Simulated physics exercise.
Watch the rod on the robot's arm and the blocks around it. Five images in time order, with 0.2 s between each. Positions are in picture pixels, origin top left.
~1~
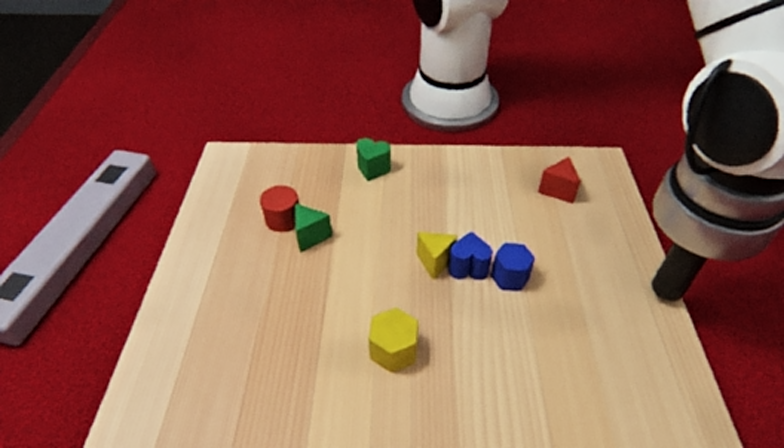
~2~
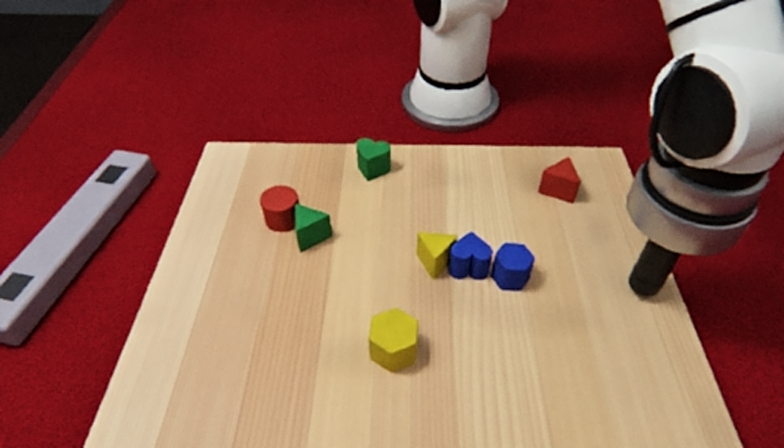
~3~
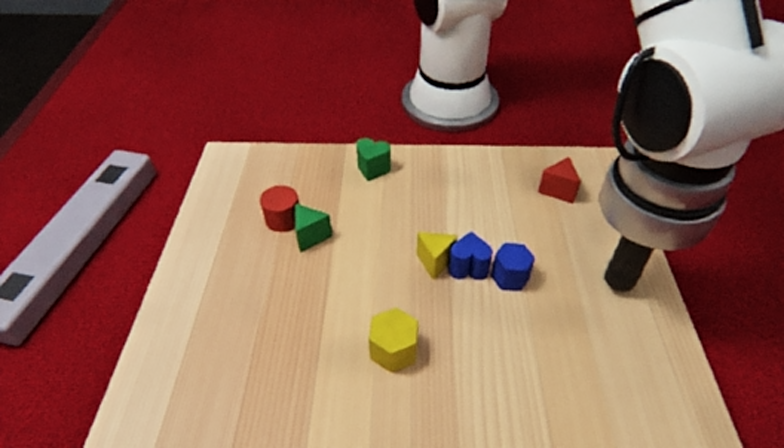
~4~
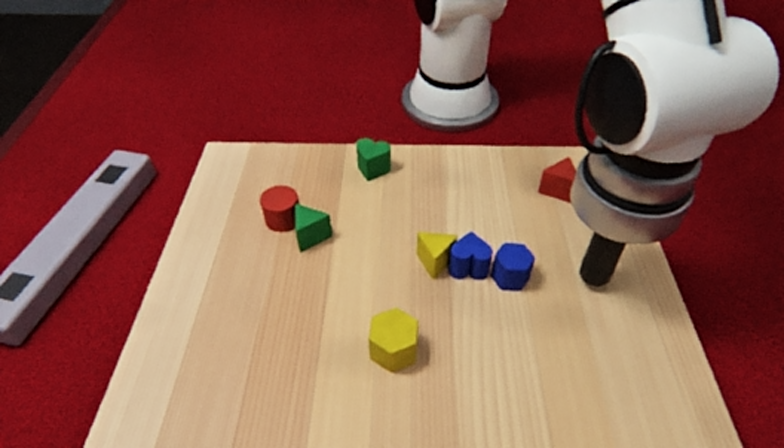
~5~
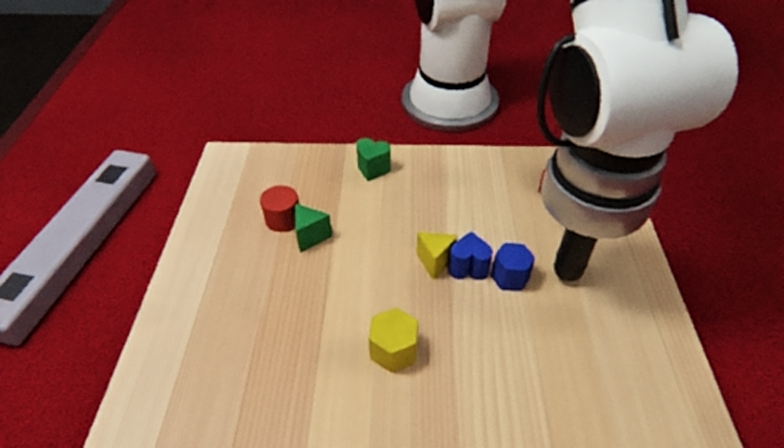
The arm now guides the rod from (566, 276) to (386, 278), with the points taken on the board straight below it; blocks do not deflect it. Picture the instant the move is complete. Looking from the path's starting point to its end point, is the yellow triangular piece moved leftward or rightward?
The right.
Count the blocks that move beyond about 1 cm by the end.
My guess is at least three.
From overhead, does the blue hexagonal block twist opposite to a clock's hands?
My answer is yes.
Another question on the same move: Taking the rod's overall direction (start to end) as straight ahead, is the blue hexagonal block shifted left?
It seems so.
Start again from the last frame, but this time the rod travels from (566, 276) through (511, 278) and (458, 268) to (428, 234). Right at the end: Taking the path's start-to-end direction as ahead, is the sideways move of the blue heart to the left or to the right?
Sideways, to the left.
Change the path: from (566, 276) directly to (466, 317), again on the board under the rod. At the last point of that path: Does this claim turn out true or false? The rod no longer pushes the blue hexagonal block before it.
That claim is true.
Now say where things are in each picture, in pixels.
The first picture shows lower end of the rod at (667, 289), tops of blocks, yellow hexagonal block at (394, 329), yellow triangular piece at (437, 241), blue heart at (472, 247), blue hexagonal block at (515, 256).
The second picture shows rod at (644, 285), blocks as before.
The third picture shows rod at (619, 280), blocks as before.
The fourth picture shows rod at (594, 275), blocks as before.
The fifth picture shows rod at (568, 270), yellow hexagonal block at (394, 329), yellow triangular piece at (437, 241), blue heart at (472, 247), blue hexagonal block at (515, 256).
On the path given first. One third of the way, rod at (506, 271); yellow triangular piece at (420, 232), turned 15° anticlockwise; blue heart at (446, 250), turned 65° clockwise; blue hexagonal block at (478, 265), turned 35° anticlockwise.
Two thirds of the way, rod at (447, 272); yellow triangular piece at (407, 226), turned 35° clockwise; blue heart at (411, 251), turned 100° clockwise; blue hexagonal block at (439, 282).
At the end, rod at (386, 272); yellow hexagonal block not moved; yellow triangular piece at (401, 223), turned 65° clockwise; blue heart at (365, 240), turned 180° clockwise; blue hexagonal block at (437, 283), turned 125° anticlockwise.
